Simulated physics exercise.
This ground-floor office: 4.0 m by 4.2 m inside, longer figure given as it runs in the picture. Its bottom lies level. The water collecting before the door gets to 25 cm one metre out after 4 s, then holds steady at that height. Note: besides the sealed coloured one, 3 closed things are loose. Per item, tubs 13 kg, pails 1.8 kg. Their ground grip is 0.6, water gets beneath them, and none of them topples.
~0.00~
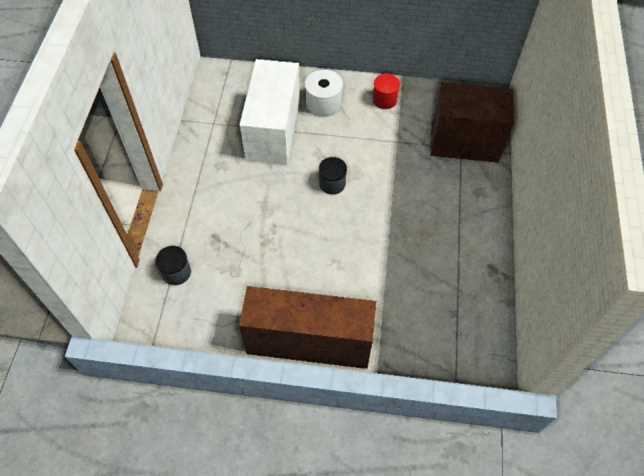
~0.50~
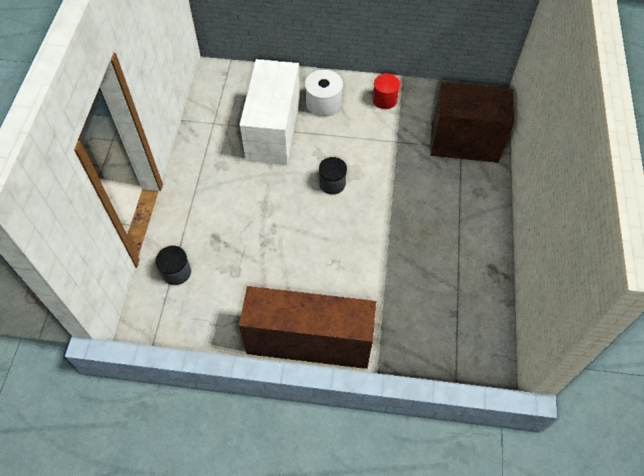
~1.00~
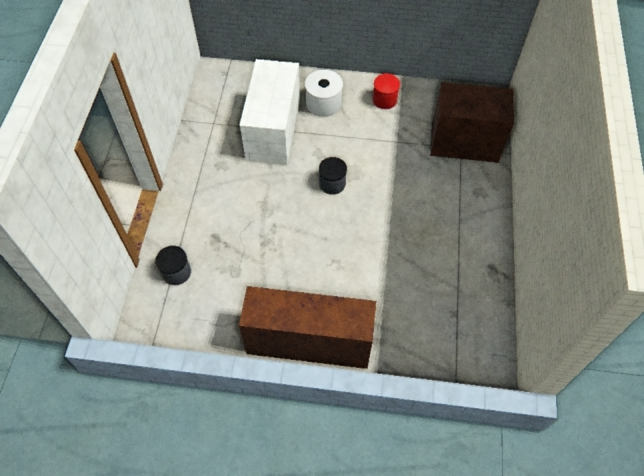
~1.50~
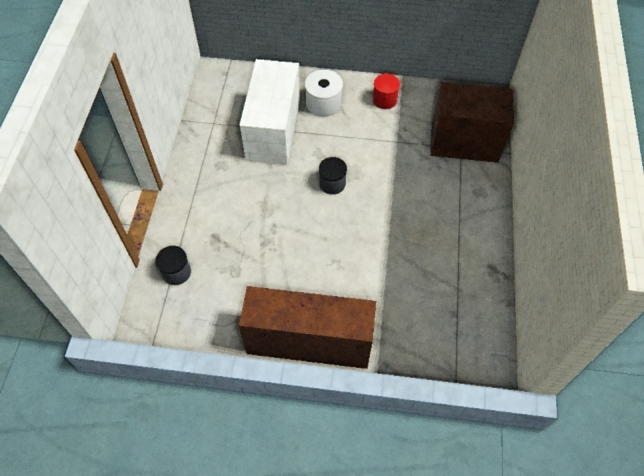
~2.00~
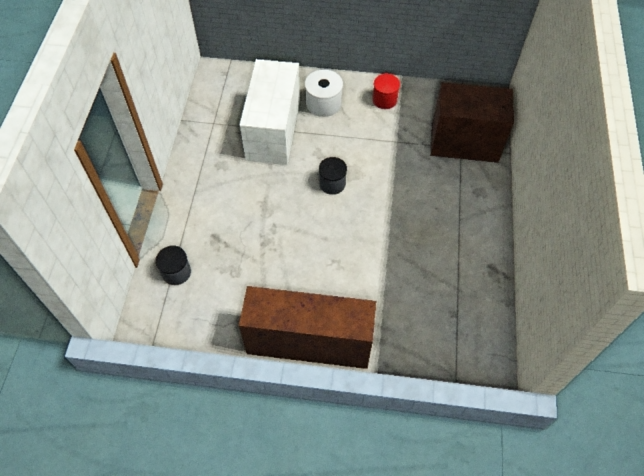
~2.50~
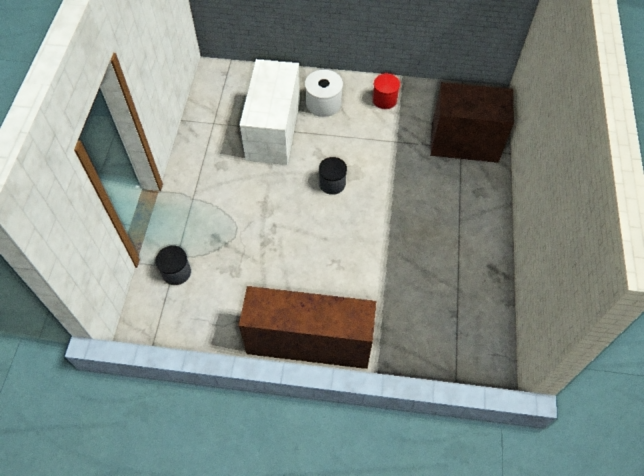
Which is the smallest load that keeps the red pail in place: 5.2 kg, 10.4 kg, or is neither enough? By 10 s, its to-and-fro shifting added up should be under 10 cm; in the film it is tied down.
I foresee success with the heavier mass only.
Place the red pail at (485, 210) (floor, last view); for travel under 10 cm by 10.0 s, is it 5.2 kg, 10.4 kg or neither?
Looking at the loads, neither keeps it.
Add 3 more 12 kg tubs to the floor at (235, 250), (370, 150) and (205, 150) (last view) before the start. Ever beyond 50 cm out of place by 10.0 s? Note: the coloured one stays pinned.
Spot one crosses the limit, spot two stays inside, spot three stays inside.
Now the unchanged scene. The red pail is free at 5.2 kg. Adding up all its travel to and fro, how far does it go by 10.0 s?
Roughly 30 cm.
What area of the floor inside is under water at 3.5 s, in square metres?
Somewhere about 3.5 m2, give or take.
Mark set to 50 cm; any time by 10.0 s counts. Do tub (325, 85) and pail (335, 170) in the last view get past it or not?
The first is within the mark and the second is beyond the mark.
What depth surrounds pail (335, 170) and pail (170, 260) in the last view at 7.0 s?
Around 12 cm and 4 cm.
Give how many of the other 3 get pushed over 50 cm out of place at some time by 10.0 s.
Counting them up, I find 2.
After 3.5 s the red pail would be 0 cm from its start with 5.2 kg and 0 cm from its start with 10.4 kg; 0 cm of water round it then.
After 4.5 s the red pail would be 0 cm from its start with 5.2 kg and 0 cm from its start with 10.4 kg; 0 cm of water round it then.
After 7.0 s the red pail would be 0 cm from its start with 5.2 kg and 0 cm from its start with 10.4 kg; 2 cm of water round it then.
After 10.0 s the red pail would be 31 cm from its start with 5.2 kg and 0 cm from its start with 10.4 kg; 7 cm of water round it then.
